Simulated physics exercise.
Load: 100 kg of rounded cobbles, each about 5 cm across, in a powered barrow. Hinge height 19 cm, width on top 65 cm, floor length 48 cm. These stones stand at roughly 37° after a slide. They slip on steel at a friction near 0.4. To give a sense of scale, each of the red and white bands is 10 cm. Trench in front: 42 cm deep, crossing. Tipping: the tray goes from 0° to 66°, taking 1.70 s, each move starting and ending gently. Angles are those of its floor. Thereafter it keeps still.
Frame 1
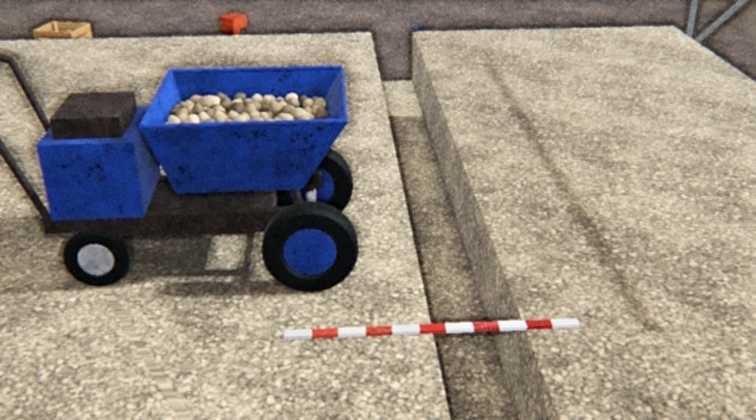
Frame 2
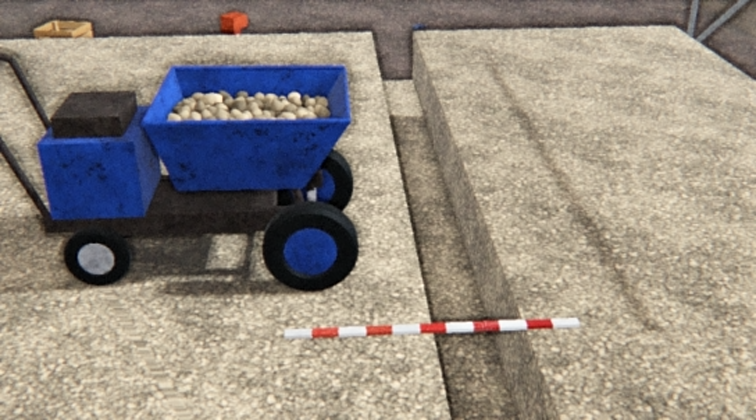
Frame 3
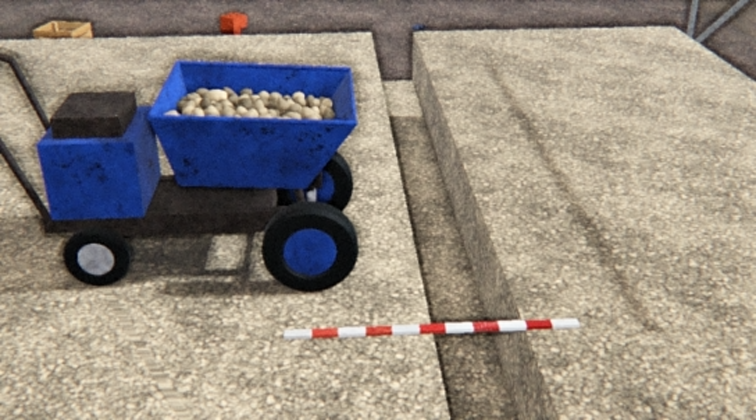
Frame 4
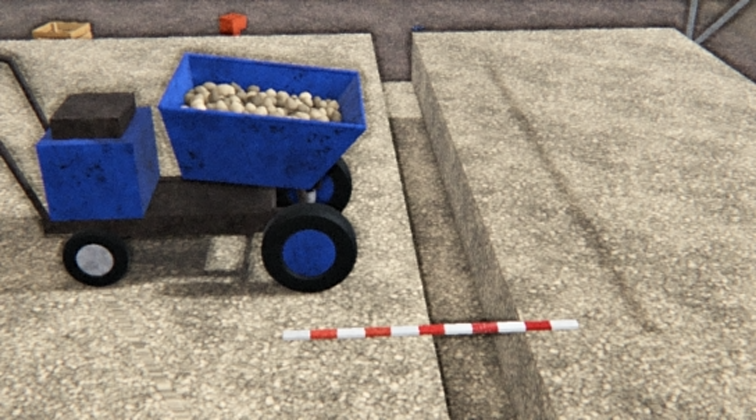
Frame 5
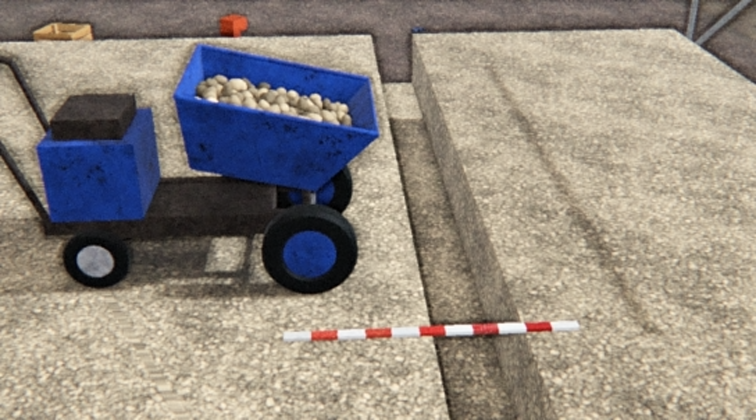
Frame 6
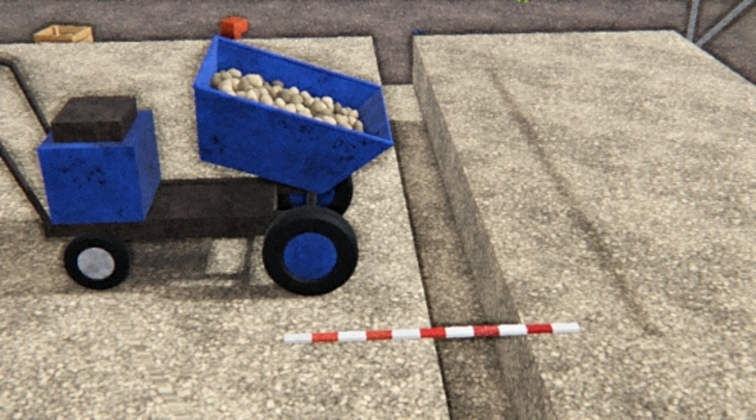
The blue tray of a small powered barrow, loaded with pale rounded stones, tilted gently at first and then more steeply, its left end rising and its right end leaning toward the trench.
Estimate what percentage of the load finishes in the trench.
Roughly 64 percent.
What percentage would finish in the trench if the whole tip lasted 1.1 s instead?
Close to 60 per cent then.
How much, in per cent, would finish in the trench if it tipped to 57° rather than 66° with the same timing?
In that case around 25 percent.
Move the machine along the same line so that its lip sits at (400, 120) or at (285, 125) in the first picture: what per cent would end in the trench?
Roughly 25 percent for the first, and 65 percent for the second.
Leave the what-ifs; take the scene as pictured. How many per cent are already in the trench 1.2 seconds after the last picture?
Roughly 15% by that time.
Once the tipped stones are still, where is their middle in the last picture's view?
About (465, 320).
Then, 0.7 s after the last picture the floor is at 55°, 100 % in the tray; the foremost stones are at (430, 182).
Then, 1.2 s after the last picture the floor is at 66°, 82 % in the tray, 16 % in the trench, 2 % past the trench; the foremost stones are at (513, 233).
Then, 1.6 s after the last picture the floor is at 66°, 58 % in the tray, 33 % in the trench, 9 % past the trench; the foremost stones are at (575, 246).
Then, 3.5 s after the last picture the floor is at 66°, 26 % in the tray, 64 % in the trench, 10 % past the trench; the foremost stones are at (593, 242).
